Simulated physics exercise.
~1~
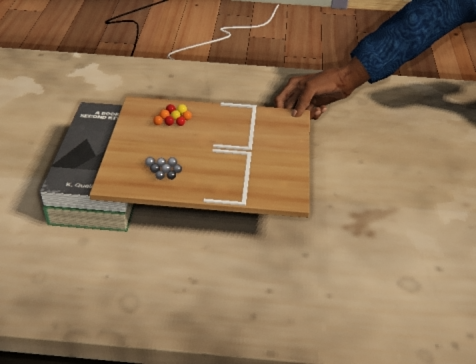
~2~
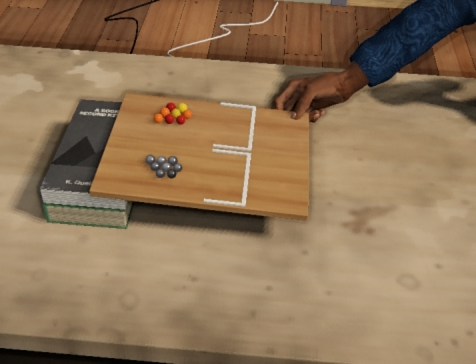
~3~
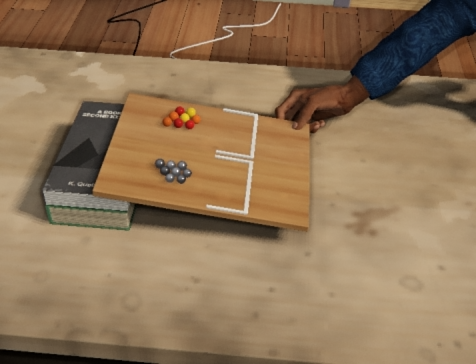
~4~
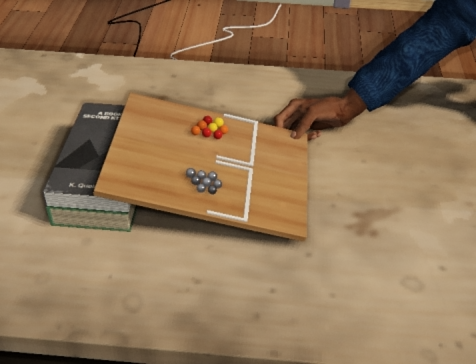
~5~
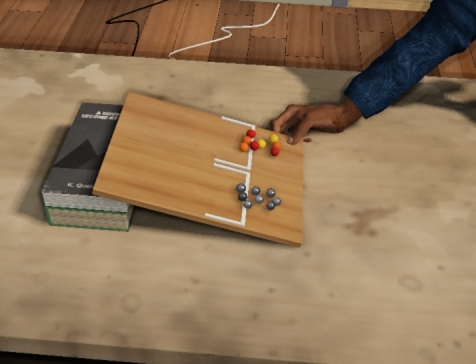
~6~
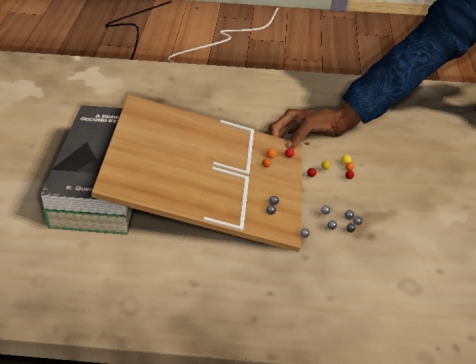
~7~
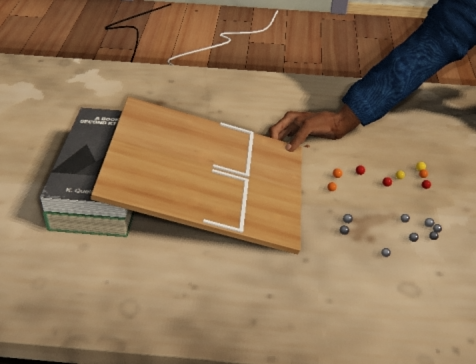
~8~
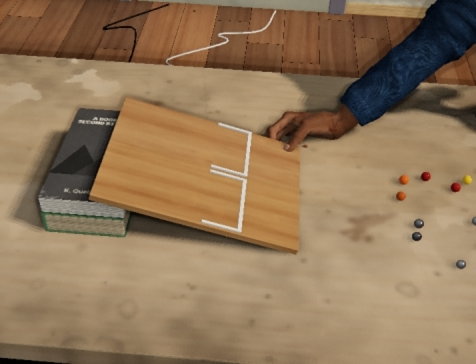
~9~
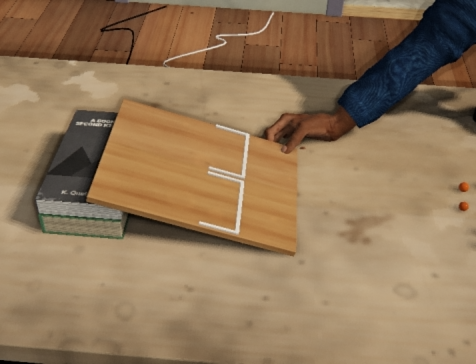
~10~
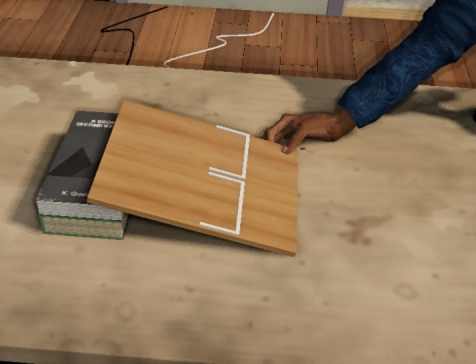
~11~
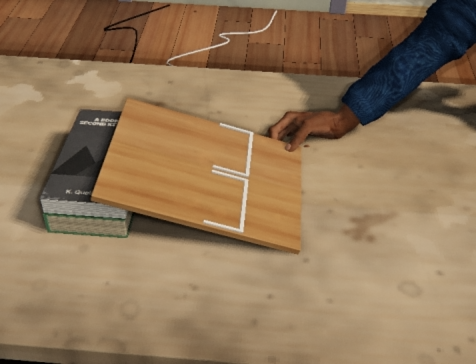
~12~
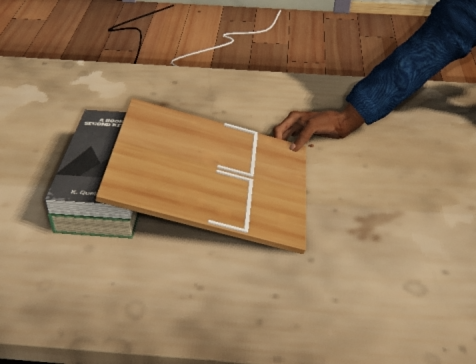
On a worn, stained tabletop beside a wooden floor, seen from above at an angle, a wooden board rests with its left end on a thick dark book. A hand in a blue sleeve holds its right end from the far side. Red, orange and yellow balls sit in a far cluster and grey balls in a near one, with white bars further right. The hand lowers its end, tilting the board into a ramp. Both clusters roll right, pass the bars, spill onto the table and roll out of view, leaving the sloping board empty.
